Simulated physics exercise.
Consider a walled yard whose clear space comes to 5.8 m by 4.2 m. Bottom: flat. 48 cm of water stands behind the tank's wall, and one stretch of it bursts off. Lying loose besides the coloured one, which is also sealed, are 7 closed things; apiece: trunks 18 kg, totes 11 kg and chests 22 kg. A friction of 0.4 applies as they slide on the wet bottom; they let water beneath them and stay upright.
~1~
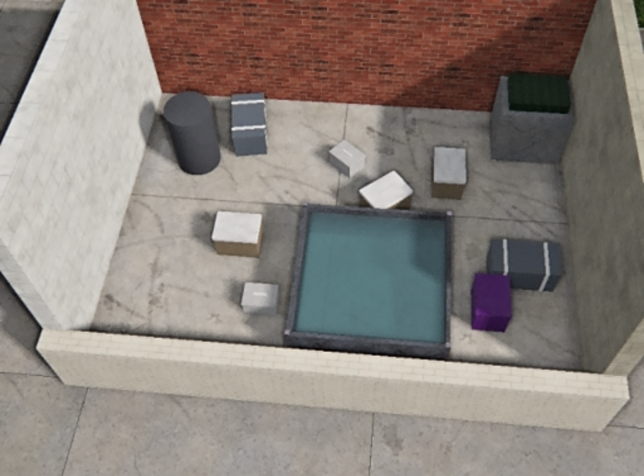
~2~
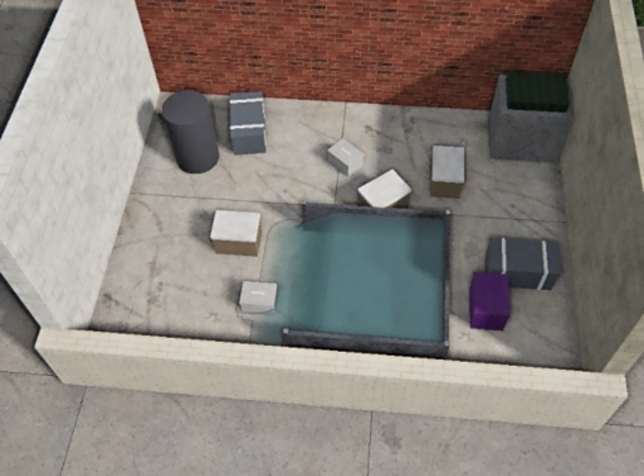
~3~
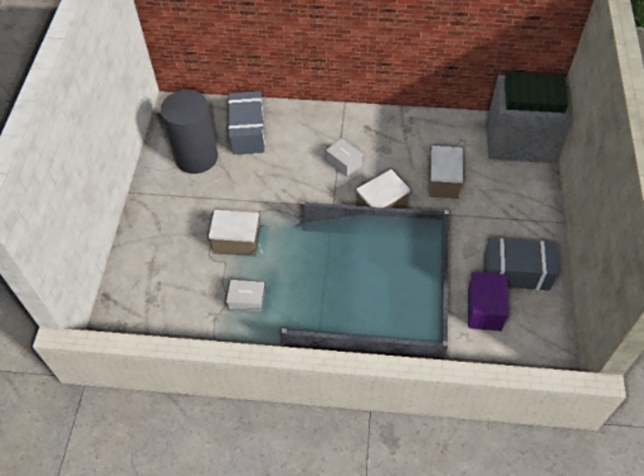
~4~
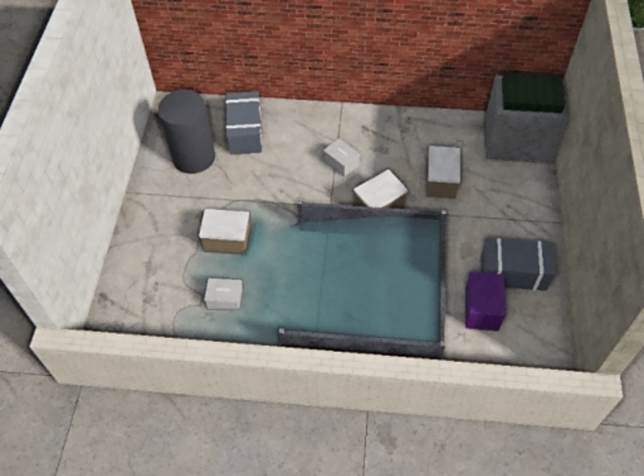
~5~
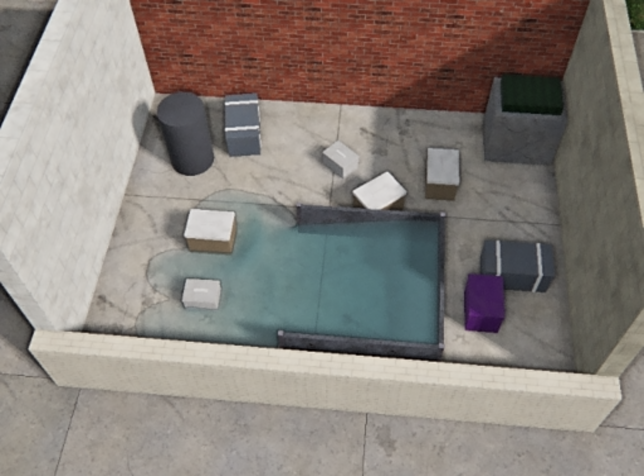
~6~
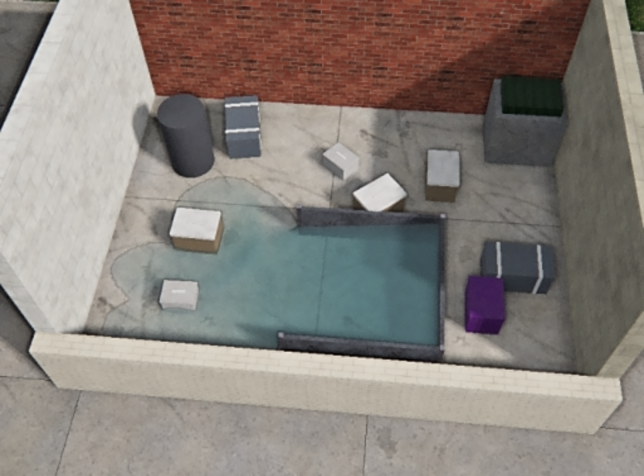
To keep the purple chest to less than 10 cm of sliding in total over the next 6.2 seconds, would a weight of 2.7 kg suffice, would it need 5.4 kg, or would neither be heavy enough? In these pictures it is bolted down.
It would manage with 2.7 kg.
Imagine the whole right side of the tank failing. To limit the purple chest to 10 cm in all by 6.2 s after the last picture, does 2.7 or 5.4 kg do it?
So both picks fail.
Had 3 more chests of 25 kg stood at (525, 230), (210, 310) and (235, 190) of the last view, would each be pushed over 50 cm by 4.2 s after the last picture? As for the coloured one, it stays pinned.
Order as listed: Inside the limit, outside the limit, outside the limit.
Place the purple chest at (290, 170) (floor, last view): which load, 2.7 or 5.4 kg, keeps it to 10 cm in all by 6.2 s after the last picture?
Short version: Not even the heavier.
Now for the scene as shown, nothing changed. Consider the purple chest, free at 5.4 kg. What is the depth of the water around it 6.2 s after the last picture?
About 1 cm.
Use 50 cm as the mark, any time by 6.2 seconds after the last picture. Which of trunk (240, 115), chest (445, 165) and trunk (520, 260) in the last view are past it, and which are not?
Taking them in order: Beyond the mark, within the mark, within the mark.
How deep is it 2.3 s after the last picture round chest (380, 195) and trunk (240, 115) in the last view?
First about 0 cm, second about 4 cm.
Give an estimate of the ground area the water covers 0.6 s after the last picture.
10.0 m2.
Then, 0.6 s after the last picture the purple chest would be 0 cm from its start with 2.7 kg and 0 cm from its start with 5.4 kg; 0 cm of water round it then.
Then, 2.3 s after the last picture the purple chest would be 0 cm from its start with 2.7 kg and 0 cm from its start with 5.4 kg; 0 cm of water round it then.
Then, 4.2 s after the last picture the purple chest would be 0 cm from its start with 2.7 kg and 0 cm from its start with 5.4 kg; 0 cm of water round it then.
Then, 6.2 s after the last picture the purple chest would be 1 cm from its start with 2.7 kg and 0 cm from its start with 5.4 kg; 1 cm of water round it then.
